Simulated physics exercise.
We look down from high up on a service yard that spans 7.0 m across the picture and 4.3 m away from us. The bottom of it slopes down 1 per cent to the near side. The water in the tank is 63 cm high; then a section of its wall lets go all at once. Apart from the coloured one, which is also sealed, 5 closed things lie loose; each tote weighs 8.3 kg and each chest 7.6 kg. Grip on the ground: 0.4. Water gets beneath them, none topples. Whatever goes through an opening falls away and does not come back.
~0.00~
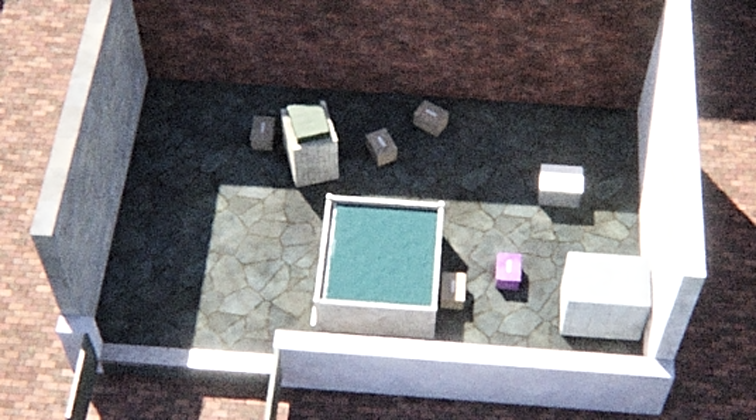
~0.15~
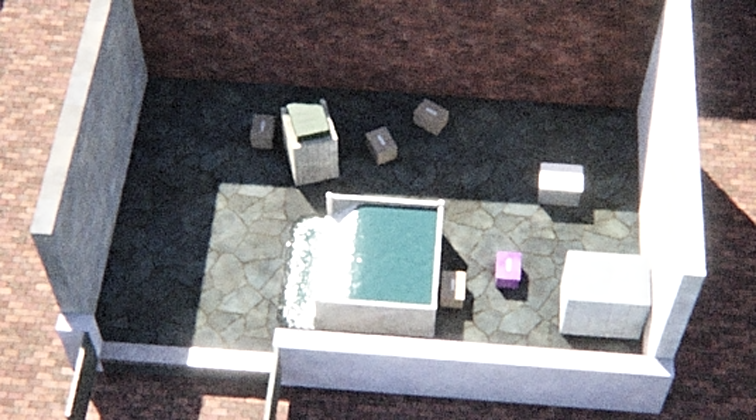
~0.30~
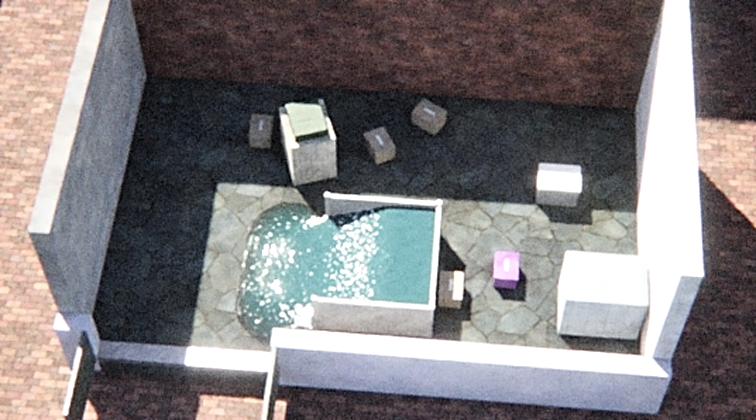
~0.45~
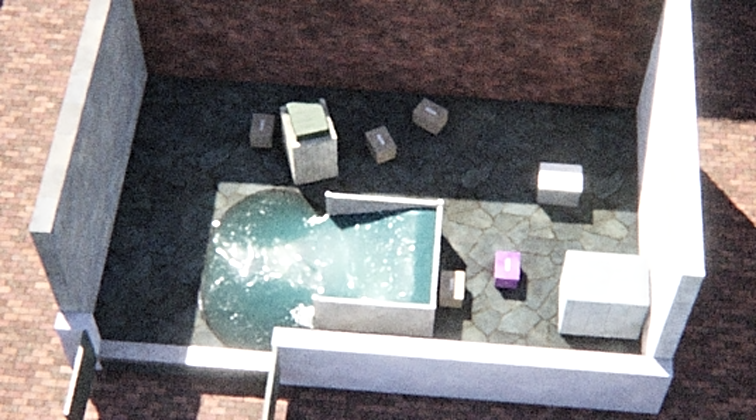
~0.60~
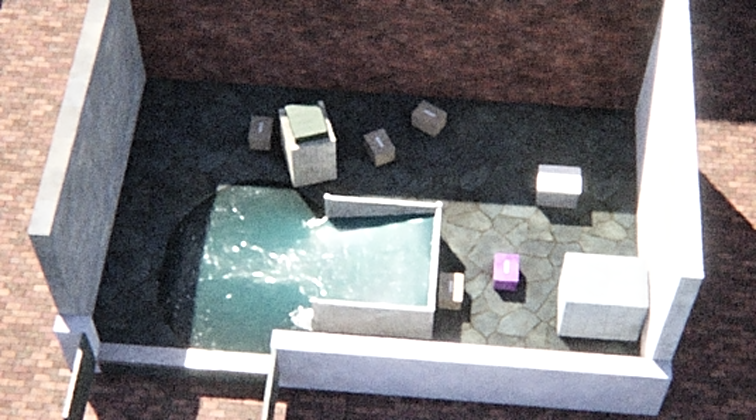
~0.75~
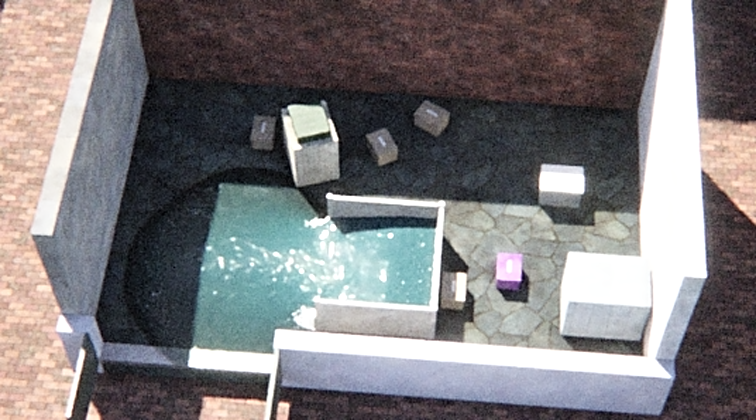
The video shows a walled yard from above, where water pours from the left side of a tank and spreads across the stone floor toward the left wall, while the purple box and the other scattered boxes stay still.
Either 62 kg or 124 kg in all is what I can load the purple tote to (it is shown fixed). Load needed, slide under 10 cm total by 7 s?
Smaller.
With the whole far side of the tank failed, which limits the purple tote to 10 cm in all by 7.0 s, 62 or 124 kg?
Then even the small mass works.
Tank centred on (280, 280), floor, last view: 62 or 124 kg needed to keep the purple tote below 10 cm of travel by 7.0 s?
Lab note - in that case: Lighter mass suffices.
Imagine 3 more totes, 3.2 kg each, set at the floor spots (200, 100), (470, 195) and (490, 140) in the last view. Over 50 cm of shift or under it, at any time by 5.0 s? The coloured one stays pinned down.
Order as listed: Outside the limit, inside the limit, inside the limit.
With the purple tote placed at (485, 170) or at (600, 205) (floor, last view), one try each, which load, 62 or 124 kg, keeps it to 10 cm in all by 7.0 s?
In turn: The smaller is enough; either load holds.
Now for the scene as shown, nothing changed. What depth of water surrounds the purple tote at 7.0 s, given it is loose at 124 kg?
Depth: Approx. 1 cm.
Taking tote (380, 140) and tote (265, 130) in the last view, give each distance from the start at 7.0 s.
Taking them in order, that's 5 centimetres and 60 centimetres.
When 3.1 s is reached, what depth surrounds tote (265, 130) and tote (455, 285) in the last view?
Roughly 1 and 0 cm.
After 1.4 s the purple tote would be 0 cm from its start with 62 kg and 0 cm from its start with 124 kg; 0 cm of water round it then.
After 3.1 s the purple tote would be 0 cm from its start with 62 kg and 0 cm from its start with 124 kg; 0 cm of water round it then.
After 4.9 s the purple tote would be 0 cm from its start with 62 kg and 0 cm from its start with 124 kg; 0 cm of water round it then.
After 7.0 s the purple tote would be 0 cm from its start with 62 kg and 0 cm from its start with 124 kg; 1 cm of water round it then.
